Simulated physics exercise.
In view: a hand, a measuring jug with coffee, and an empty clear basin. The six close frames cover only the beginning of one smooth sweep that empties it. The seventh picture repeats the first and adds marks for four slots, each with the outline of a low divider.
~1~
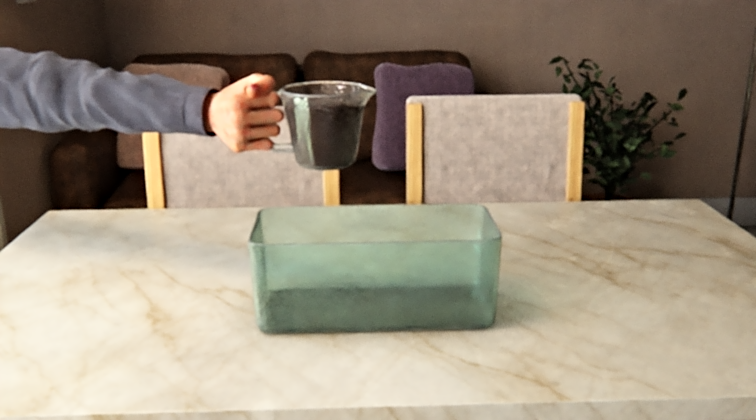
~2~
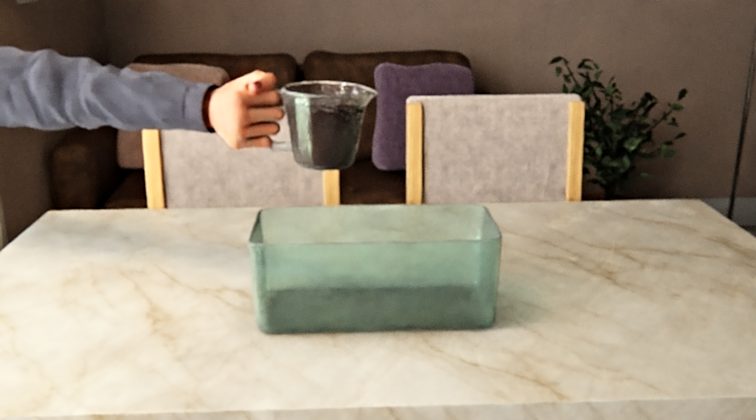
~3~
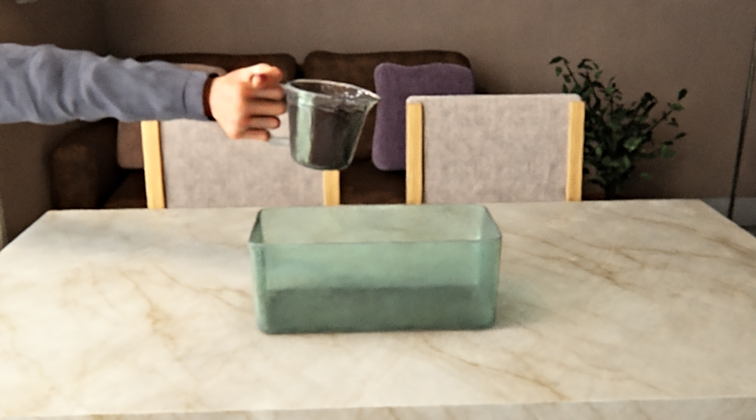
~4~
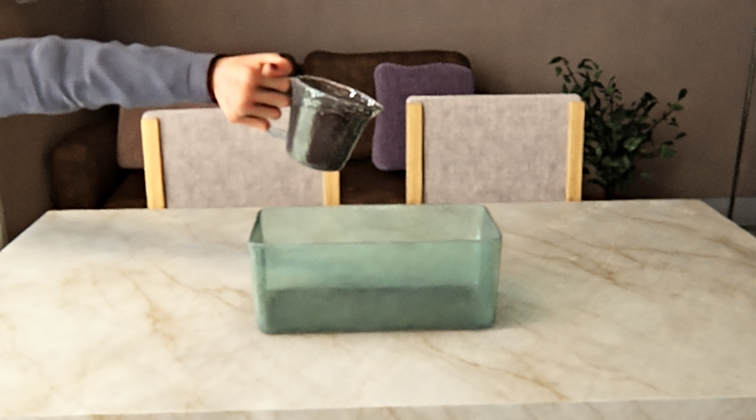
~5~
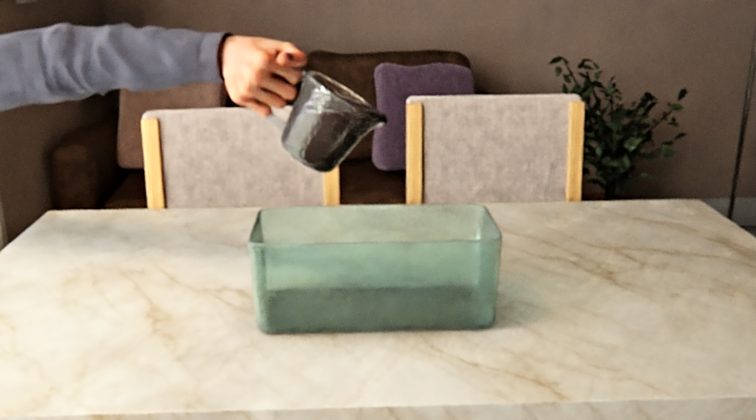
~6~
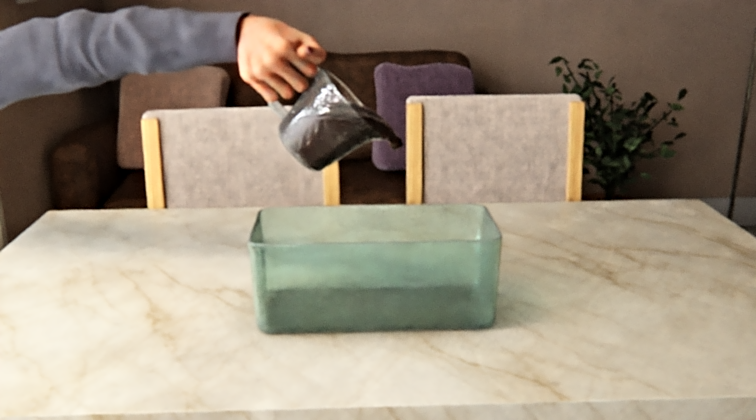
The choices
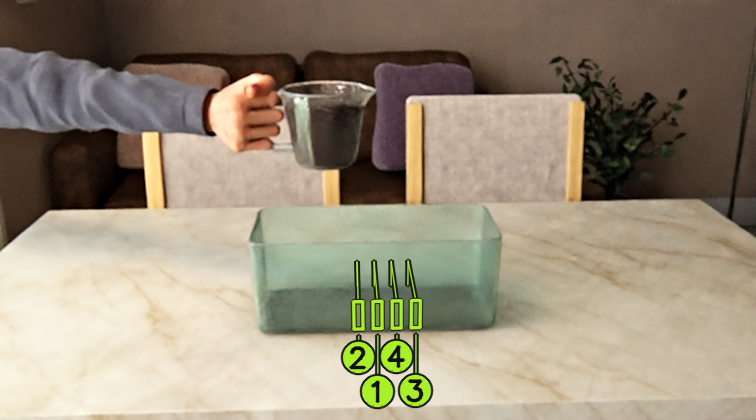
The clip shows a hand reaching in from the left, holding a measuring jug of dark liquid above a see-through basin on a marbled table, and steadily tilting it rightward until the liquid starts passing over its lip.
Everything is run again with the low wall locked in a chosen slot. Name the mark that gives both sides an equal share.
3 beats the others.
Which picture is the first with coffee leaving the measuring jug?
Picture 5.
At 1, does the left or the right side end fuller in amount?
More ends on the right.
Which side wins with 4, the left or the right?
The right one.
On the marked copy, 1 at (377, 335); 2 at (358, 335); 3 at (415, 334); 4 at (396, 334).
If 1 is chosen, about 9 % ends left of the wall and 89 % right of it.
If 2 is chosen, about 8 % ends left of the wall and 90 % right of it.
If 3 is chosen, about 56 % ends left of the wall and 42 % right of it.
If 4 is chosen, about 26 % ends left of the wall and 72 % right of it.
